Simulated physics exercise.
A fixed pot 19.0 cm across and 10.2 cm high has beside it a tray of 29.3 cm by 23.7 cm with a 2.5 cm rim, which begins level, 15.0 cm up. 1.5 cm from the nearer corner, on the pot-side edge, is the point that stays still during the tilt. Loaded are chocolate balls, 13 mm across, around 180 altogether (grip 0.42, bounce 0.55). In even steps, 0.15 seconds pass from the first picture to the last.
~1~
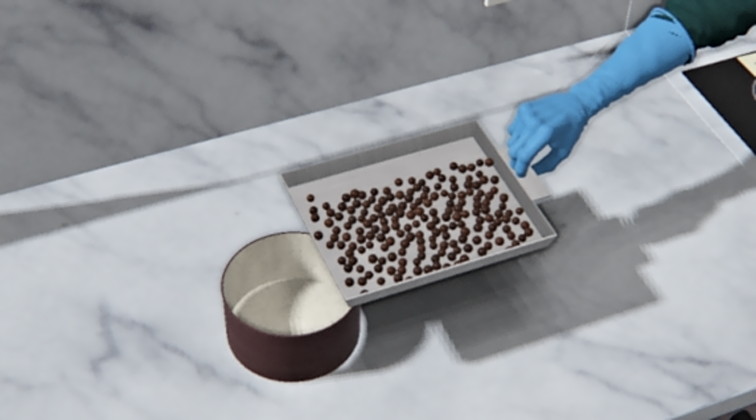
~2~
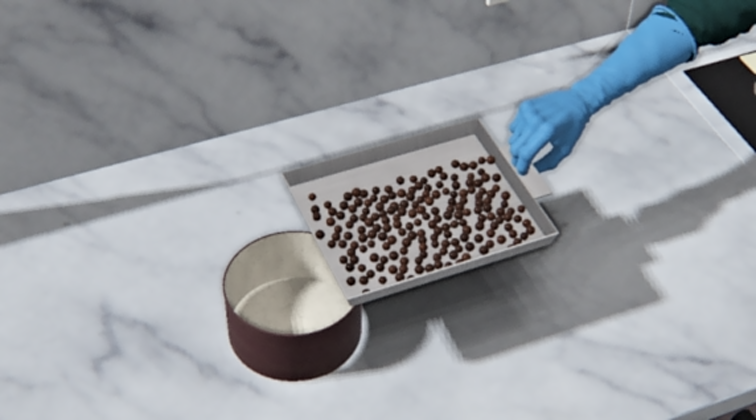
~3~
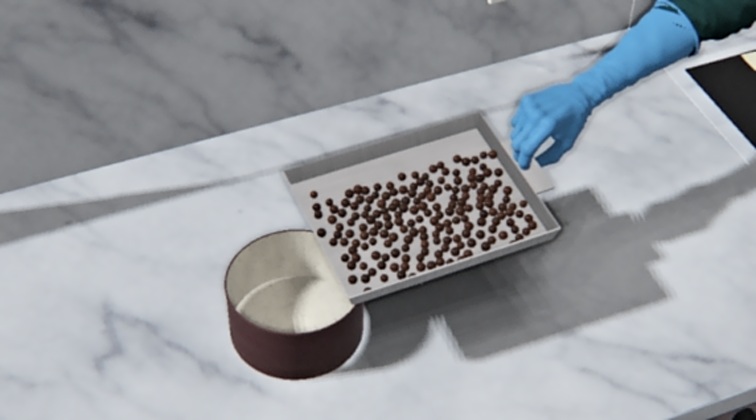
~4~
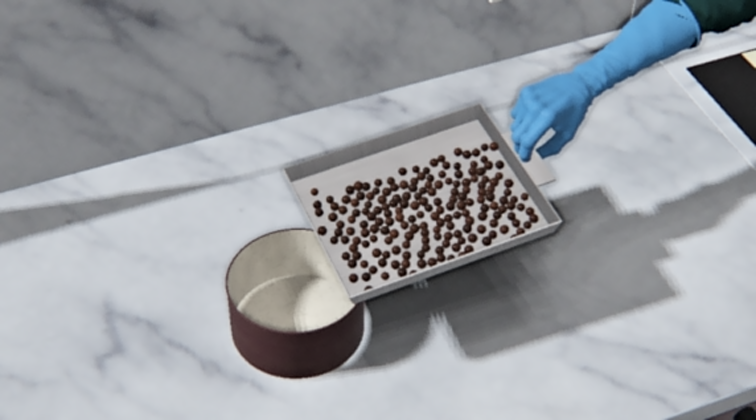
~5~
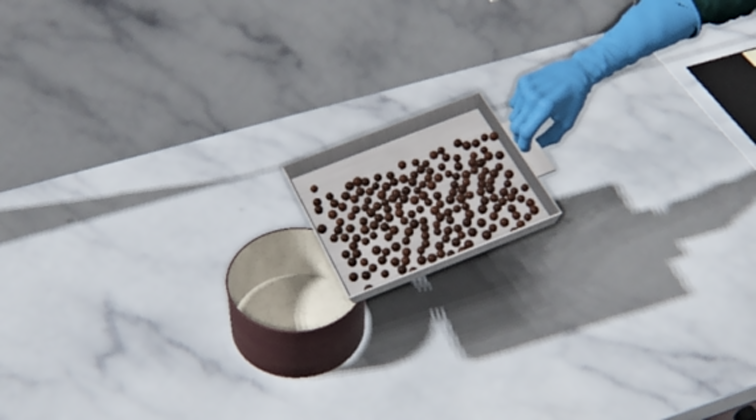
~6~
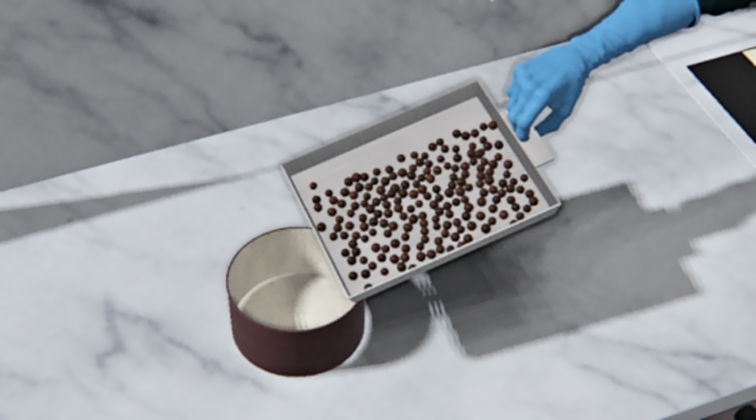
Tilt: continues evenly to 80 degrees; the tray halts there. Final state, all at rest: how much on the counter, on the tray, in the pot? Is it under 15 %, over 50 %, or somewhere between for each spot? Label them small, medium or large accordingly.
Counter - large, left on the tray - small, pot - medium.
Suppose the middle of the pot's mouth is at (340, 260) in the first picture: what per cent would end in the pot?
The share would be some 0 per cent.
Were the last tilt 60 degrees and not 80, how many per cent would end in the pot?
Near 20 %, then.
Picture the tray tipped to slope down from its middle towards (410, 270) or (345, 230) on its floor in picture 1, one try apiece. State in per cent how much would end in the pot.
Estimate: Some 0 % and some 65 % respectively.
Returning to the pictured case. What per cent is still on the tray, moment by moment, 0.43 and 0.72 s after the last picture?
100 then 20.
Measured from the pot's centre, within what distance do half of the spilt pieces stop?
Distance: Some 22 cm.
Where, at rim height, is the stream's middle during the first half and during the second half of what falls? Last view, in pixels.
I'd mark about (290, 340) for the first half, then (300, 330) for the second.
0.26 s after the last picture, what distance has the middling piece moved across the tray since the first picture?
Displacement on the tray: About 4 cm.
Then, 0.26 s after the last picture, tilt 47 degrees; the tray holds 100 %, the pot 0 %.
Then, 0.43 s after the last picture, tilt 69 degrees; the tray holds 100 %, the pot 0 %.
Then, 0.72 s after the last picture, tilt 80 degrees; the tray holds 20 %, the pot 25 %.
In the end, counter 60 %, tray 0 %, pot 35 %.
